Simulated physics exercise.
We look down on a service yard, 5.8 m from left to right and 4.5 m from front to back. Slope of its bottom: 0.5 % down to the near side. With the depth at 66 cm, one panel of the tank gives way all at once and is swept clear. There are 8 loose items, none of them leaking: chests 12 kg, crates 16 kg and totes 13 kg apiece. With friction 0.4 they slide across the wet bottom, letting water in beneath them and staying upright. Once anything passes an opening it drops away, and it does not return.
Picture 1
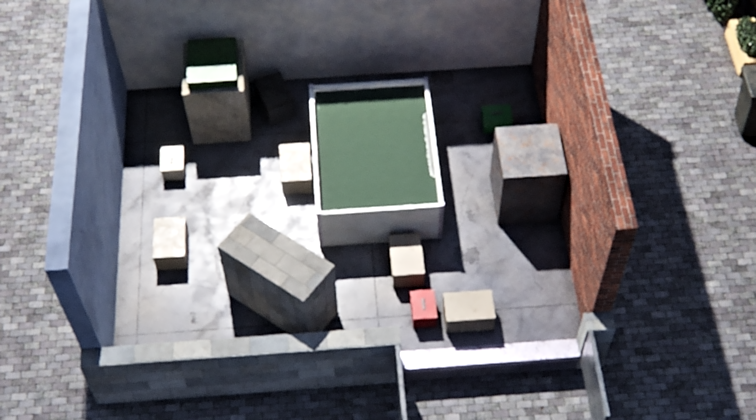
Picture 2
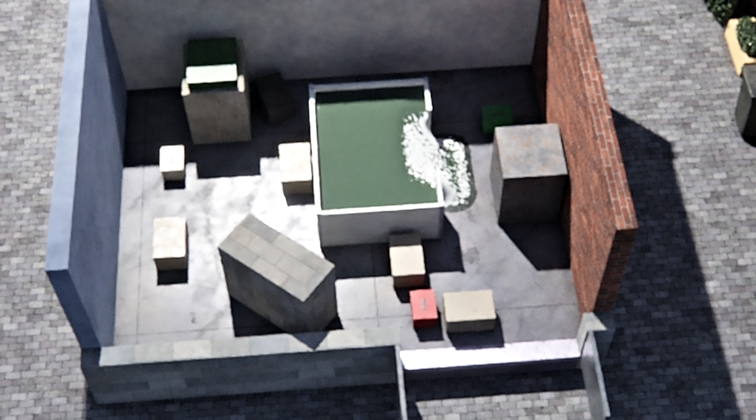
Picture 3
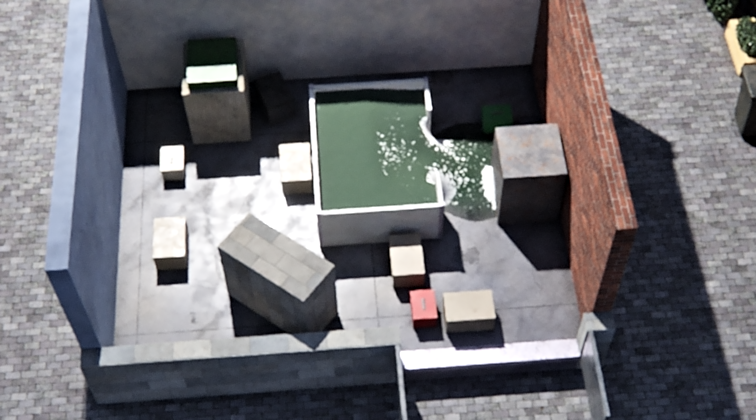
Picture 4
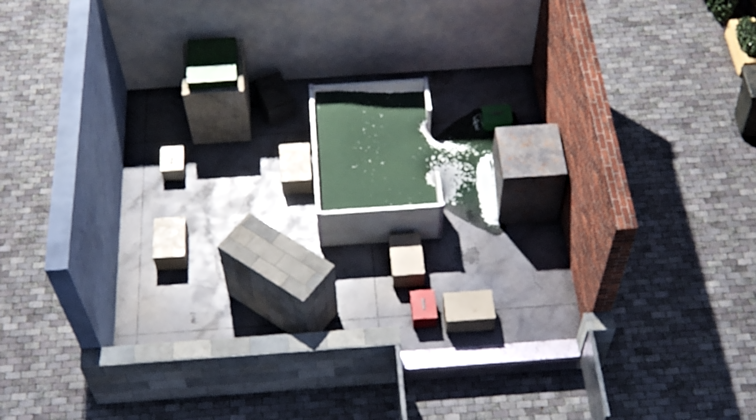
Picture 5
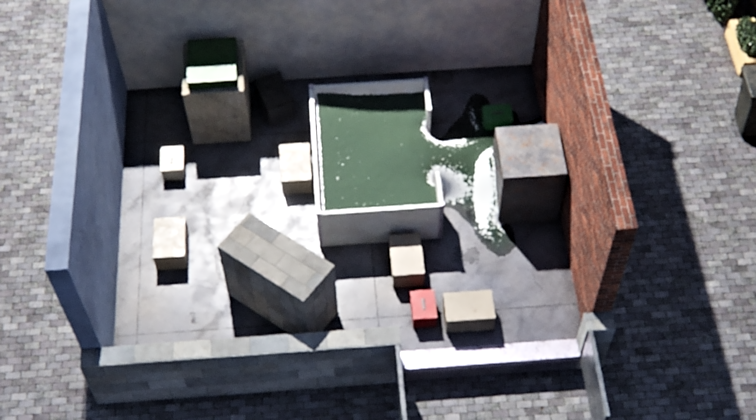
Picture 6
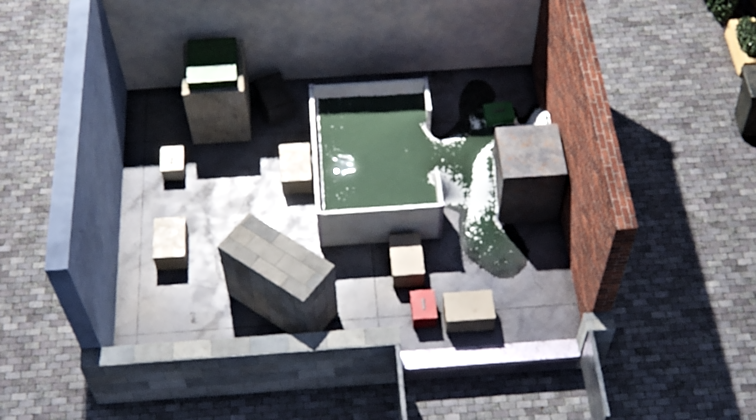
Walled yard seen from above, a tank of green water losing part of its right side and water spreading around a block.
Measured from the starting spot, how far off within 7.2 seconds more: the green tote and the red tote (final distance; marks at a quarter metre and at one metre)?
The green tote should get washed clear away. The red tote should travel a moderate distance.
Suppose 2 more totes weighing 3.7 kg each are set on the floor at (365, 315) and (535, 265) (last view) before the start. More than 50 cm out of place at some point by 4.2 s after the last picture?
Lab note - in order: Below threshold / above threshold.
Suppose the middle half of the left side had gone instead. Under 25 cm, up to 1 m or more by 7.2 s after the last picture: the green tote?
Result: The green tote remains where it was.
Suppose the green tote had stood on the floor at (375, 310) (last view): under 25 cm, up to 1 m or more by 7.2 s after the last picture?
From that spot, it remains nearly still.
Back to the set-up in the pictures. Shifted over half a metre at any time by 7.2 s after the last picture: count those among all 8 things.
The count comes to 5.
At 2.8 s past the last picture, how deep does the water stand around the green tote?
Depth approx. 11 cm.
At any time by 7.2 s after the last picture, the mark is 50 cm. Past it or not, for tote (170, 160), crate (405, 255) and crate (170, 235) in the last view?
Taking them in order: Fell shy, fell shy and fell shy.
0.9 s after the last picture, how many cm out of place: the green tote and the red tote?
I'd guess about 80 cm and 10 cm by that point.
Then, 0.9 s after the last picture the green tote is near (495, 62), 0.8 m from its start, afloat; the red tote is near (414, 309), 0.1 m from its start, aground; 0 of 8 are out; 1 afloat.
Then, 2.8 s after the last picture the green tote is near (293, 96), 2.8 m from its start, aground; the red tote is near (387, 320), 0.5 m from its start, aground; 1 of 8 are out; 1 afloat.
Then, 4.8 s after the last picture the green tote is near (295, 141), 2.8 m from its start, aground; the red tote is near (387, 320), 0.5 m from its start, aground; 1 of 8 are out; 0 afloat.
Then, 7.2 s after the last picture the green tote is near (300, 224), 3.2 m from its start, aground; the red tote is near (387, 320), 0.5 m from its start, aground; 1 of 8 are out; 1 afloat.
